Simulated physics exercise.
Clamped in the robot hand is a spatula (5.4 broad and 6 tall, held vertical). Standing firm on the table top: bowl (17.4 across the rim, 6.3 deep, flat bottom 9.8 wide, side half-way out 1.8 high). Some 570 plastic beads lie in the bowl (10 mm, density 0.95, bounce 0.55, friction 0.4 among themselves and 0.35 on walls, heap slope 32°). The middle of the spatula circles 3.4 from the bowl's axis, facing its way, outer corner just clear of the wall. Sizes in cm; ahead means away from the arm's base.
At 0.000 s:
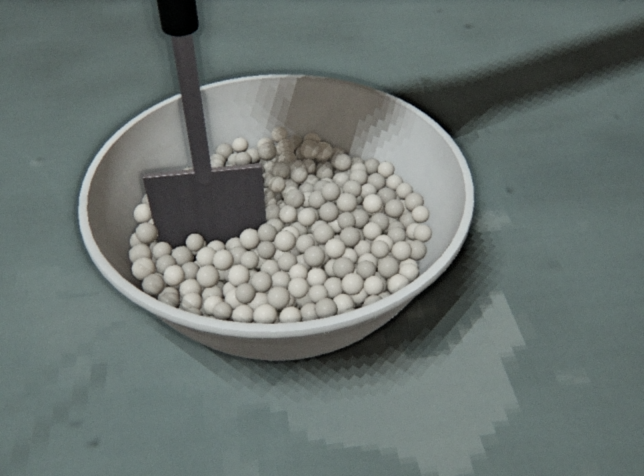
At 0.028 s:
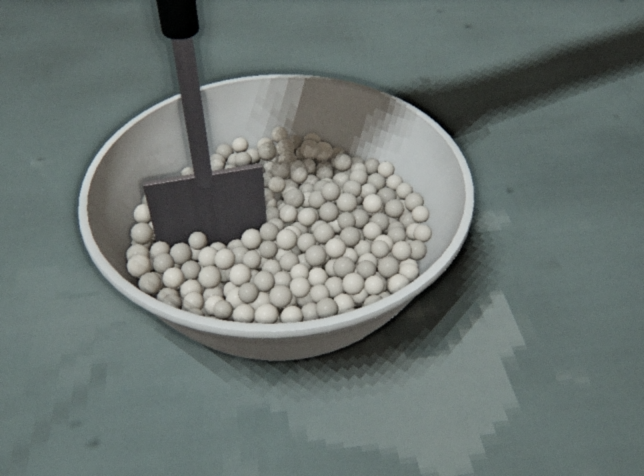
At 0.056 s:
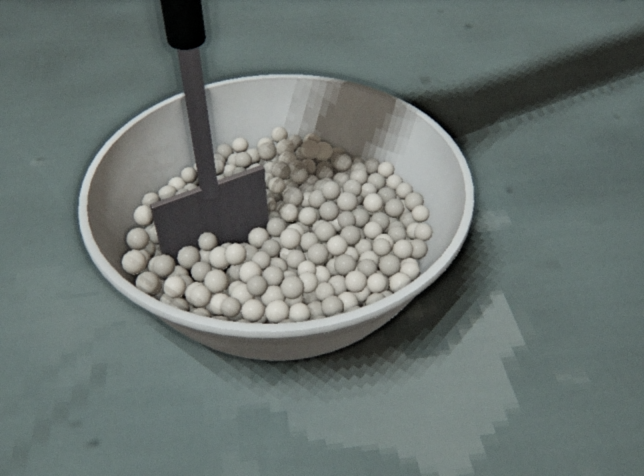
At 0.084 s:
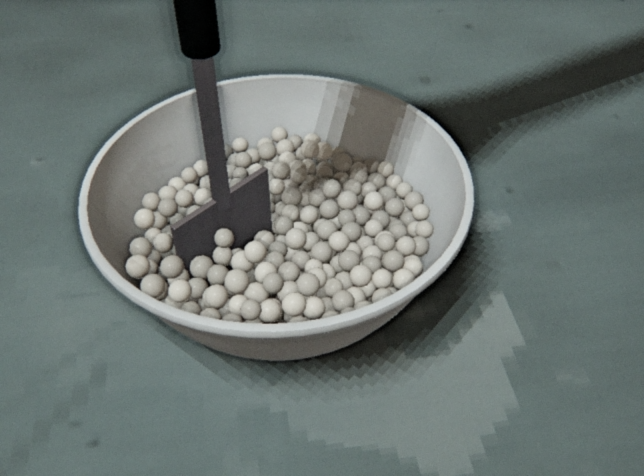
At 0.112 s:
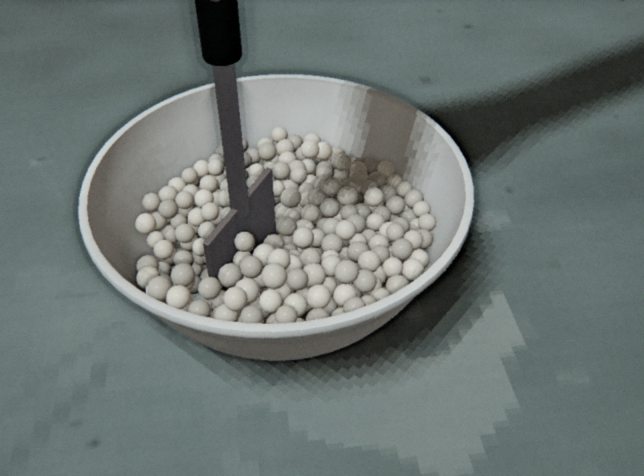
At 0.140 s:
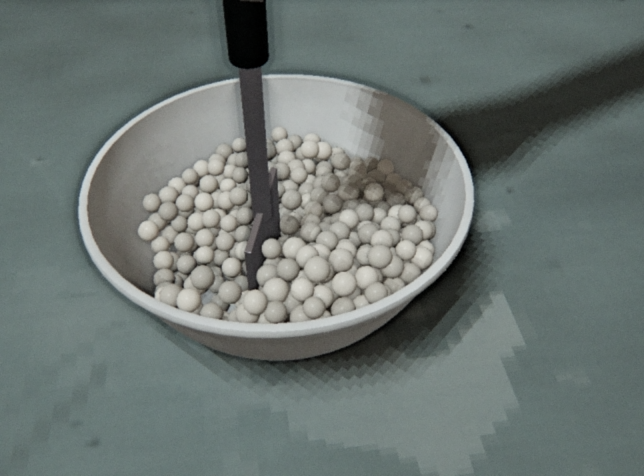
A large white bowl of small pale beads sat on a grey-green surface while a dark spatula, held upright in it, swept through them toward the right, turning until its blade was nearly edge-on.
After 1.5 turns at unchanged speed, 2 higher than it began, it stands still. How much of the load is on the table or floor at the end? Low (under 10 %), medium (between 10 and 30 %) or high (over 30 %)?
On the table or floor the share is medium, between 10 and 30 %.
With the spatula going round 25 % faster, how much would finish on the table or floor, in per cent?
In that case some 25 per cent.
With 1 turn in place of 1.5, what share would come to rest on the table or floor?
In that case some 15 per cent.
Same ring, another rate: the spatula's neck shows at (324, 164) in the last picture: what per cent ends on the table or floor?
Some 40 per cent.
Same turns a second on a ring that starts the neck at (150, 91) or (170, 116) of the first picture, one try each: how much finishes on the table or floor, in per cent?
About 0 and 15 per cent.
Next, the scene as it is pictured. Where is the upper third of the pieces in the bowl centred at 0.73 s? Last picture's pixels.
At about (298, 284).
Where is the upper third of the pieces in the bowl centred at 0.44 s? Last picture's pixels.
Around (249, 129).
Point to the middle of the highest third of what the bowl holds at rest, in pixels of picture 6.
Around (318, 207).
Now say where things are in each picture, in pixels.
Spatula neck at (199, 143), 0° round; upper third of the load around (288, 221), from x 140 to 425, top at y 135; 573 in the bowl, in the first frame.
Spatula neck at (199, 147), 6° round; upper third of the load around (287, 222), from x 140 to 425, top at y 135, in the second frame.
Spatula neck at (205, 158), 22° round; upper third of the load around (288, 234), from x 135 to 425, top at y 135, in the third frame.
Spatula neck at (217, 169), 39° round; upper third of the load around (291, 243), from x 140 to 425, top at y 135, in the fourth frame.
Spatula neck at (236, 176), 56° round; upper third of the load around (305, 256), from x 145 to 425, top at y 135, in the fifth frame.
Spatula neck at (259, 180), 73° round; upper third of the load around (323, 252), from x 150 to 430, top at y 135; 573 in the bowl, in the sixth frame.
By 0.44 s, 255° round, highest piece 9 above the table; 520 in the bowl, 39 on the table or floor, 14 in flight or on the tool.
By 0.73 s, 77° round, highest piece 8 above the table; 482 in the bowl, 89 on the table or floor, 2 in flight or on the tool.
By 1.08 s, 180° round, highest piece 7 above the table; 475 in the bowl, 97 on the table or floor, 1 in flight or on the tool.
By 1.78 s, 180° round, highest piece 5 above the table; 475 in the bowl, 98 on the table or floor.
Final count, 475 in the bowl, 98 on the table or floor. That is 17 % on the table or floor.
